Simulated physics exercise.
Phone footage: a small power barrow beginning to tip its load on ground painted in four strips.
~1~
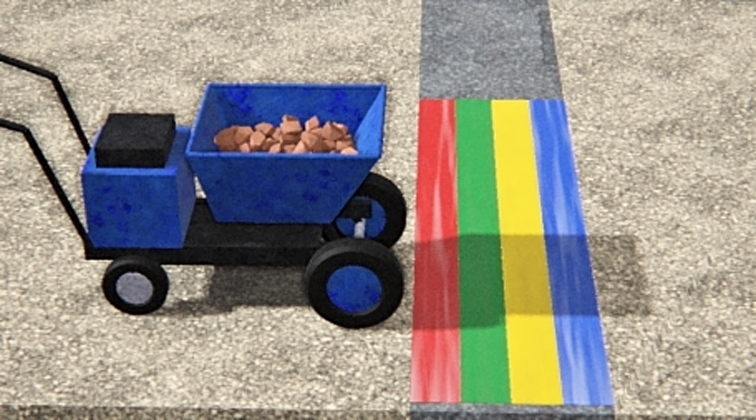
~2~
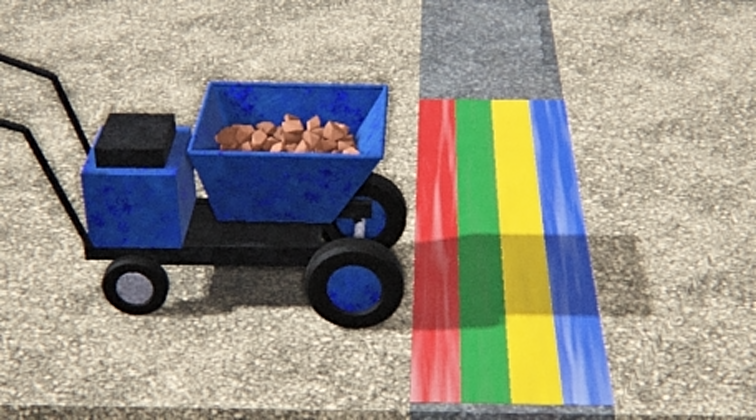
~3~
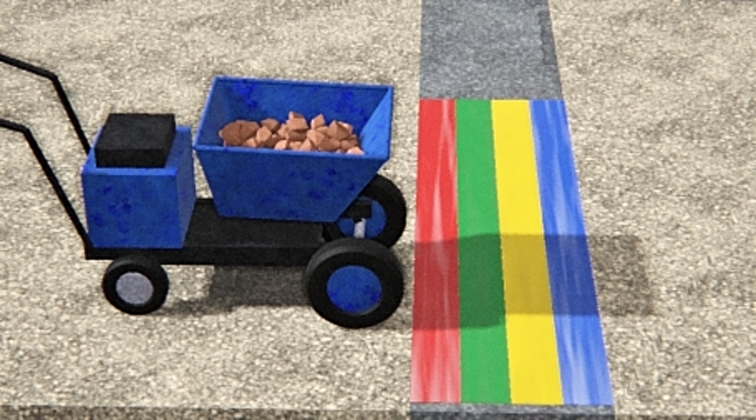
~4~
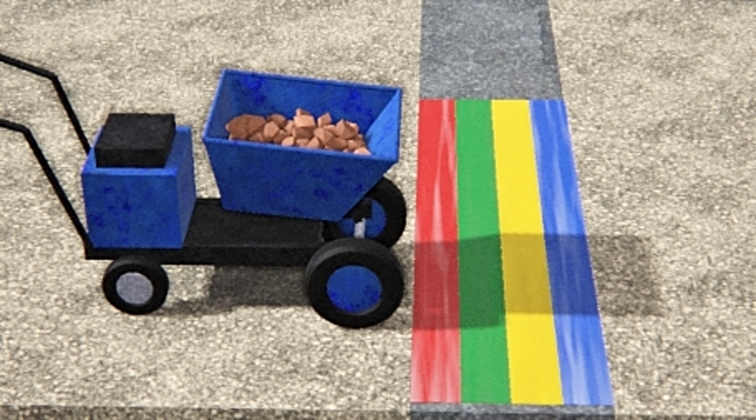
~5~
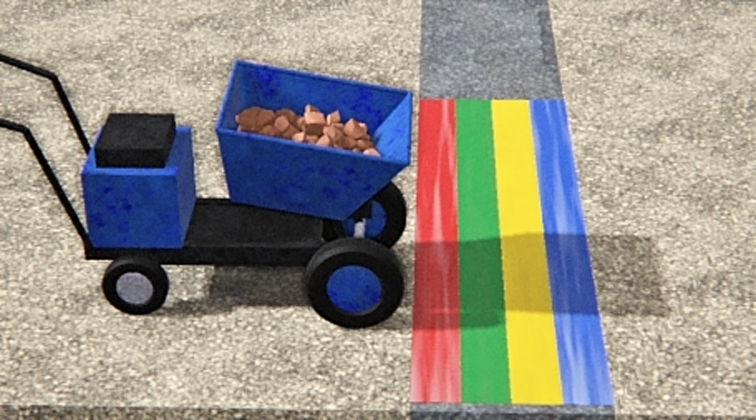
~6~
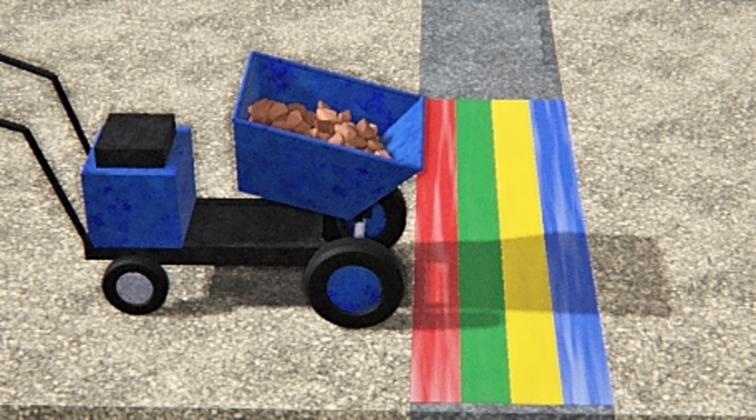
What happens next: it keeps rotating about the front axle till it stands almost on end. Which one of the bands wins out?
Yellow wins out.
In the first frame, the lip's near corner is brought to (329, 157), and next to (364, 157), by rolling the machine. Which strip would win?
So the first one goes to that green strip and the second to yellow.
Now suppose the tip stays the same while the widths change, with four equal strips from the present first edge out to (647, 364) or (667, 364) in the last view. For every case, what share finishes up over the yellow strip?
About 40 % and 40 %.
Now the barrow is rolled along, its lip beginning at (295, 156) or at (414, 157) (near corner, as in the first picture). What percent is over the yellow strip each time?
Result: 20 in a hundred, then 20 in a hundred.
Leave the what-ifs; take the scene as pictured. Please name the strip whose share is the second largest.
That would be the strip in blue, in second.
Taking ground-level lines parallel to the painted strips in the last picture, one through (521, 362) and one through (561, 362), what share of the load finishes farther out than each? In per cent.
80 and 40 in a hundred.
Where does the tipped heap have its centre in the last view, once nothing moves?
Roughly at pixel (544, 286).
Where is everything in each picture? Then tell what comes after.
The first frame shows lip of the skip at (379, 157), level; top of the load at (292, 155), lumps of rubble; red strip at (436, 356); green strip at (485, 357); yellow strip at (533, 357); blue strip at (582, 358).
The second frame shows lip of the skip at (381, 157), level; top of the load at (293, 154).
The third frame shows lip of the skip at (387, 158), tipped barely; top of the load at (298, 152).
The fourth frame shows lip of the skip at (396, 161), tipped a little; top of the load at (289, 144).
The fifth frame shows lip of the skip at (407, 164), tipped a little; top of the load at (280, 128).
The sixth frame shows lip of the skip at (421, 169), tipped clearly; top of the load at (282, 136); red strip at (436, 356); green strip at (485, 357); yellow strip at (533, 357); blue strip at (582, 358).
Soon after the last picture, skip tipped steeply; all in the skip.
A little later, skip tipped right over; nearly all in the skip; a stray few over the yellow strip.
Later still, skip tipped right over; about a quarter in the skip; a stray few over the green strip; about a third over the yellow strip; about a quarter over the blue strip; a small part off the paint.
By the end, skip tipped right over; a stray few in the skip; none over the red strip; a small part over the green strip; about half over the yellow strip; about a quarter over the blue strip; a small part off the paint.
